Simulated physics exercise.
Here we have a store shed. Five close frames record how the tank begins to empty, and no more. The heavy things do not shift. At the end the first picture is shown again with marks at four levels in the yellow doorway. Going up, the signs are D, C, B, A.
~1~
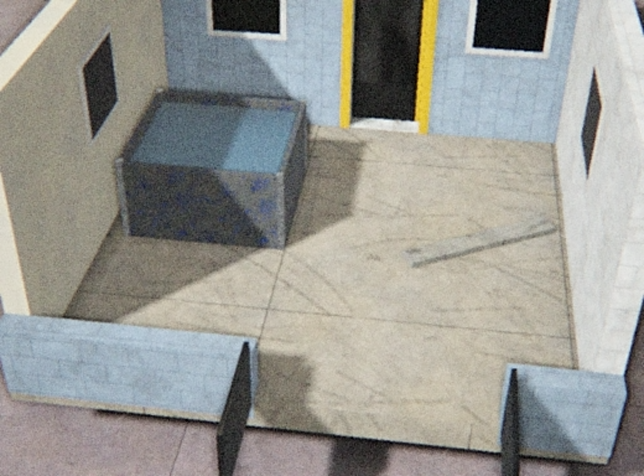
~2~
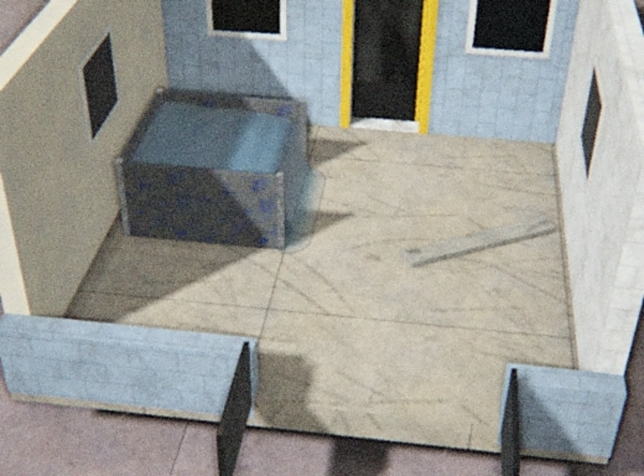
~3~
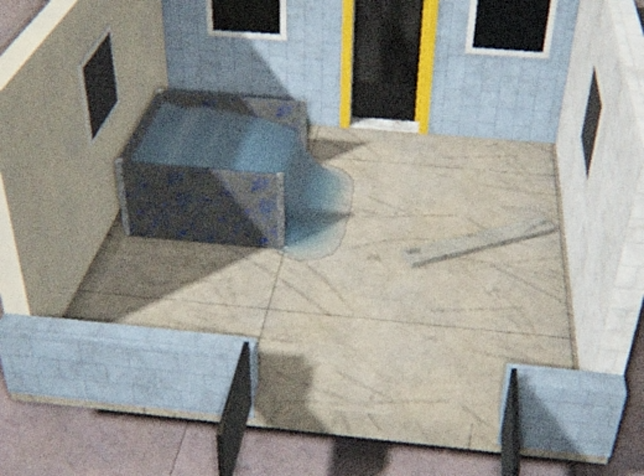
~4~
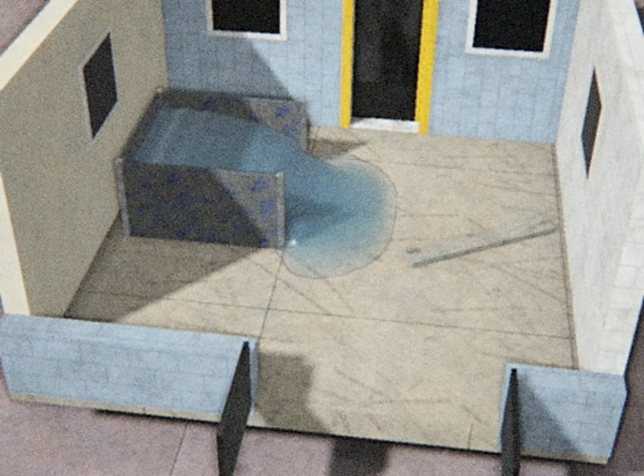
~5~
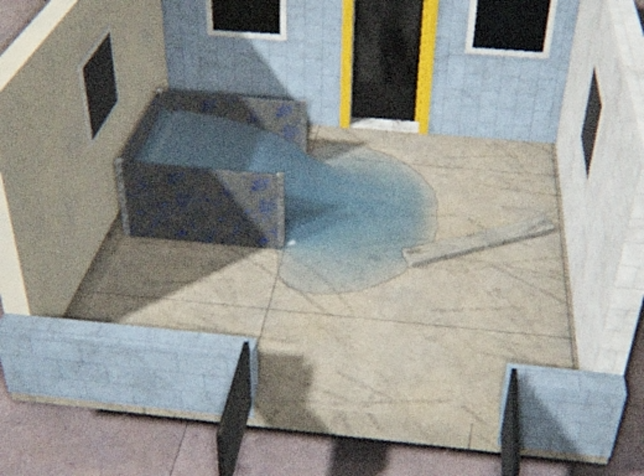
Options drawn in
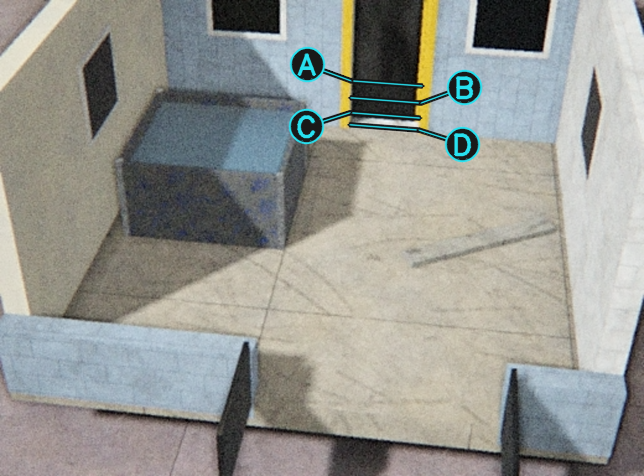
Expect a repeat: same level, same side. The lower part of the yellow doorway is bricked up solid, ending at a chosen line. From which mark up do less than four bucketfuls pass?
C.
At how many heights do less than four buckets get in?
Three of the four.
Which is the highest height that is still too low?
It is D.
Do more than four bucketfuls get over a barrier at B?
No, not at all.
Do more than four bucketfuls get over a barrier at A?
No, not at all.
On the marked copy, A at (386, 83); B at (385, 100); C at (384, 115); D at (384, 127); from the bottom up D, C, B, A.
Choosing A, nothing gets over.
Choosing B, nothing gets over.
Choosing C, nothing gets over.
Choosing D, about 7 bucketfuls get in.
